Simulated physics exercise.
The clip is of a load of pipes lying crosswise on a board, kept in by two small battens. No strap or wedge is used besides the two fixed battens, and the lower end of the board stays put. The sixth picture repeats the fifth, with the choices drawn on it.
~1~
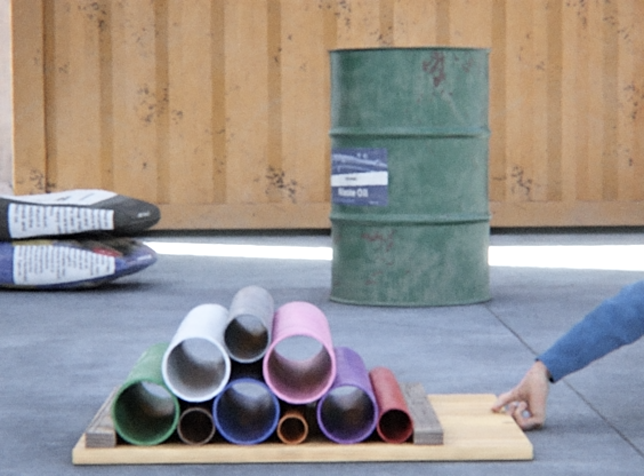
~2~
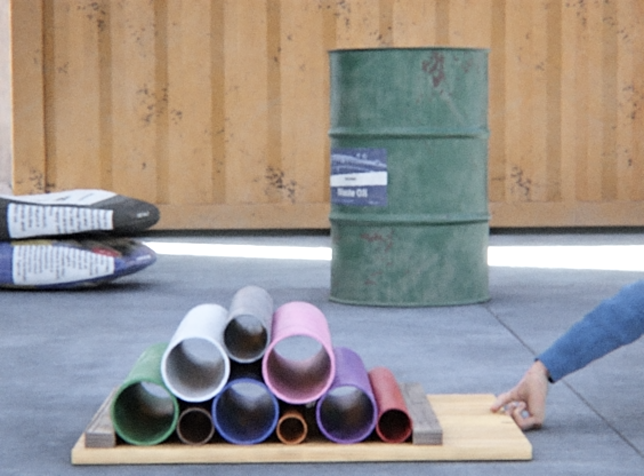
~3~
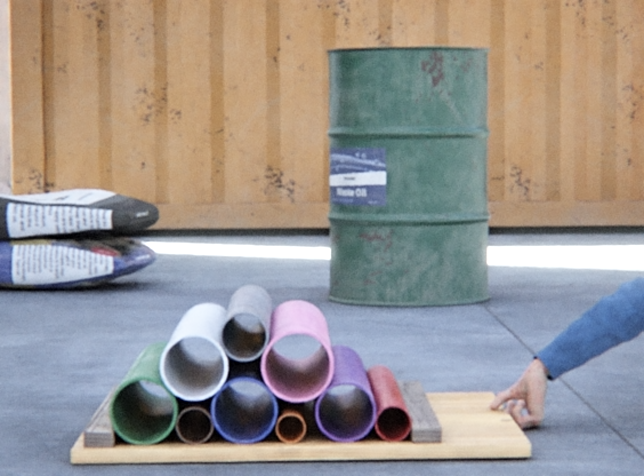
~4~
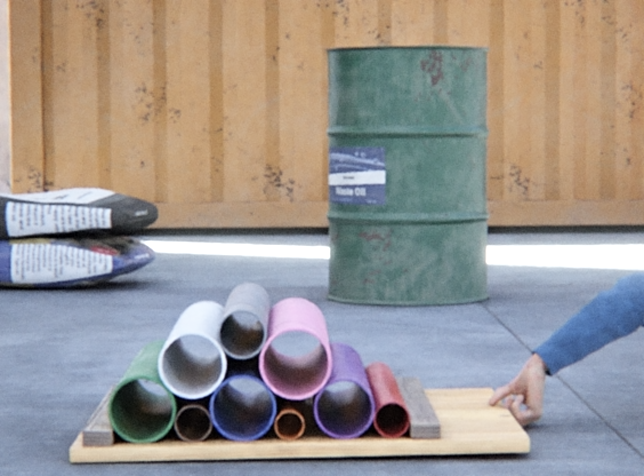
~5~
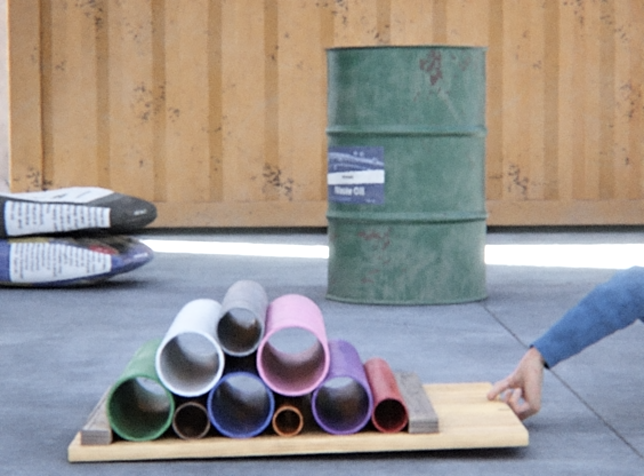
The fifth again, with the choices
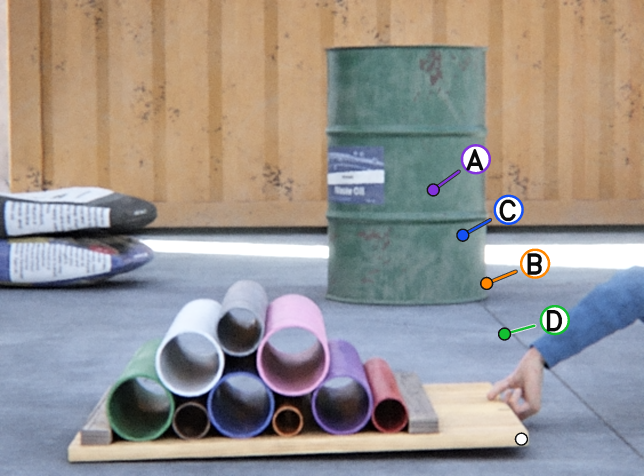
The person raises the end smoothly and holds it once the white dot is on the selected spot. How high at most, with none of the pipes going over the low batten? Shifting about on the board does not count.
The highest mark that will do is A.
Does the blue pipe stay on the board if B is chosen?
Yes.
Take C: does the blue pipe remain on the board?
Yes.
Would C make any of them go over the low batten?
No.
On the marked copy, A at (433, 190); B at (487, 283); C at (463, 235); D at (505, 334); the white dot at (521, 439).
Taking A. A third of the way, board at 20°.
Two thirds of the way, board at 36°.
When it is over, board at 36°, none over the low batten.
As for the rest, B none over the low batten; C none over the low batten; D none over the low batten.
